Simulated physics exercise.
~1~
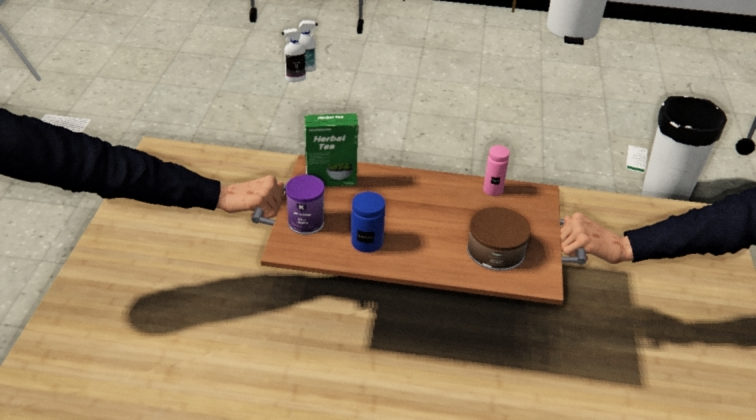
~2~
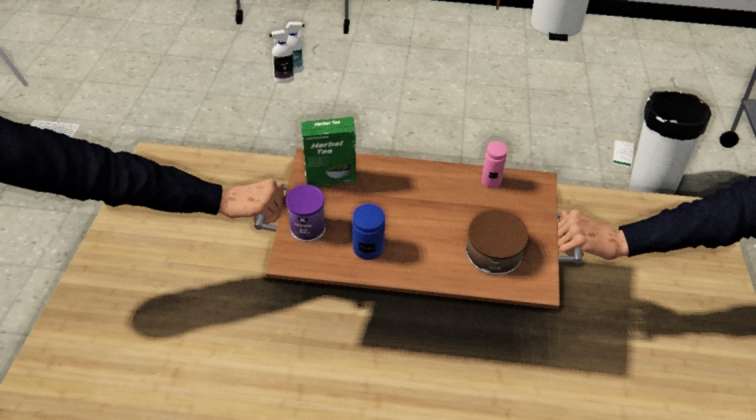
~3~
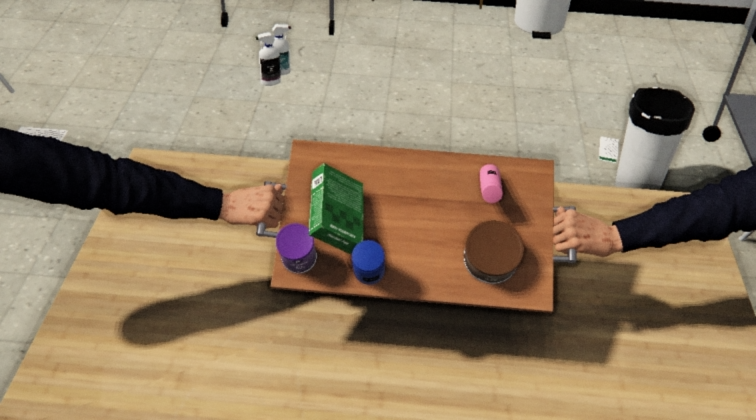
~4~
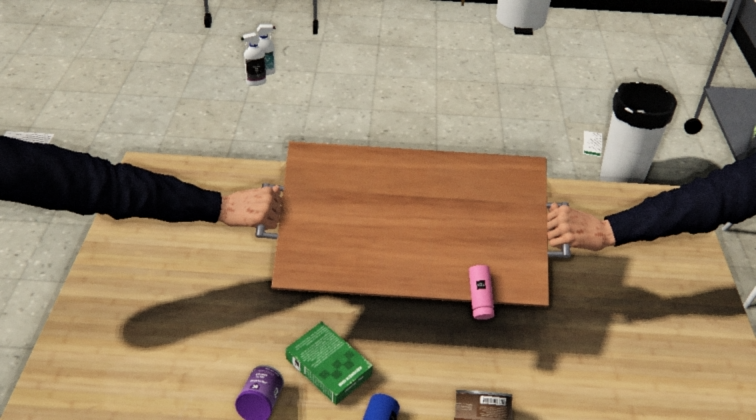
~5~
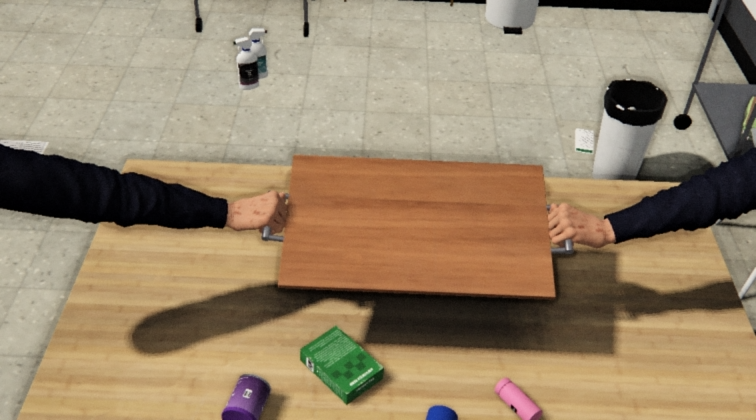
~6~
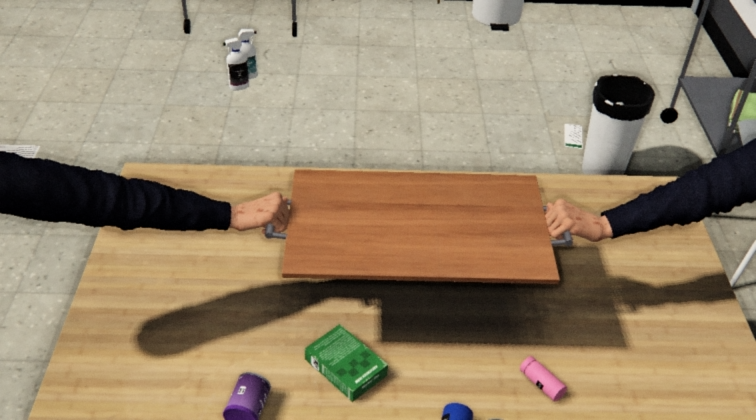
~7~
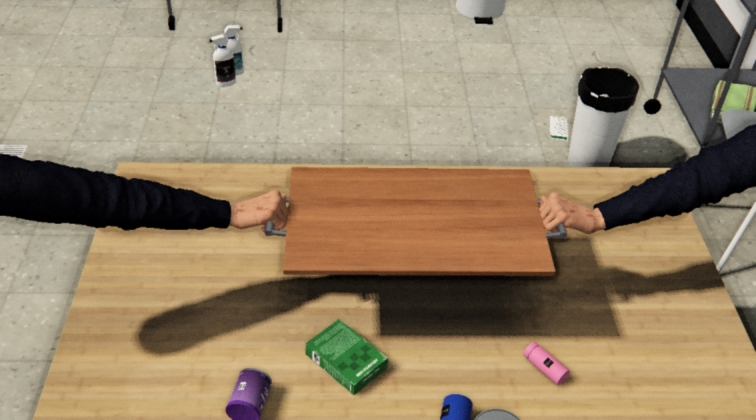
Wooden tray held by two hands tipping toward the viewer, spilling a green box and four containers onto the table, then levelling empty.
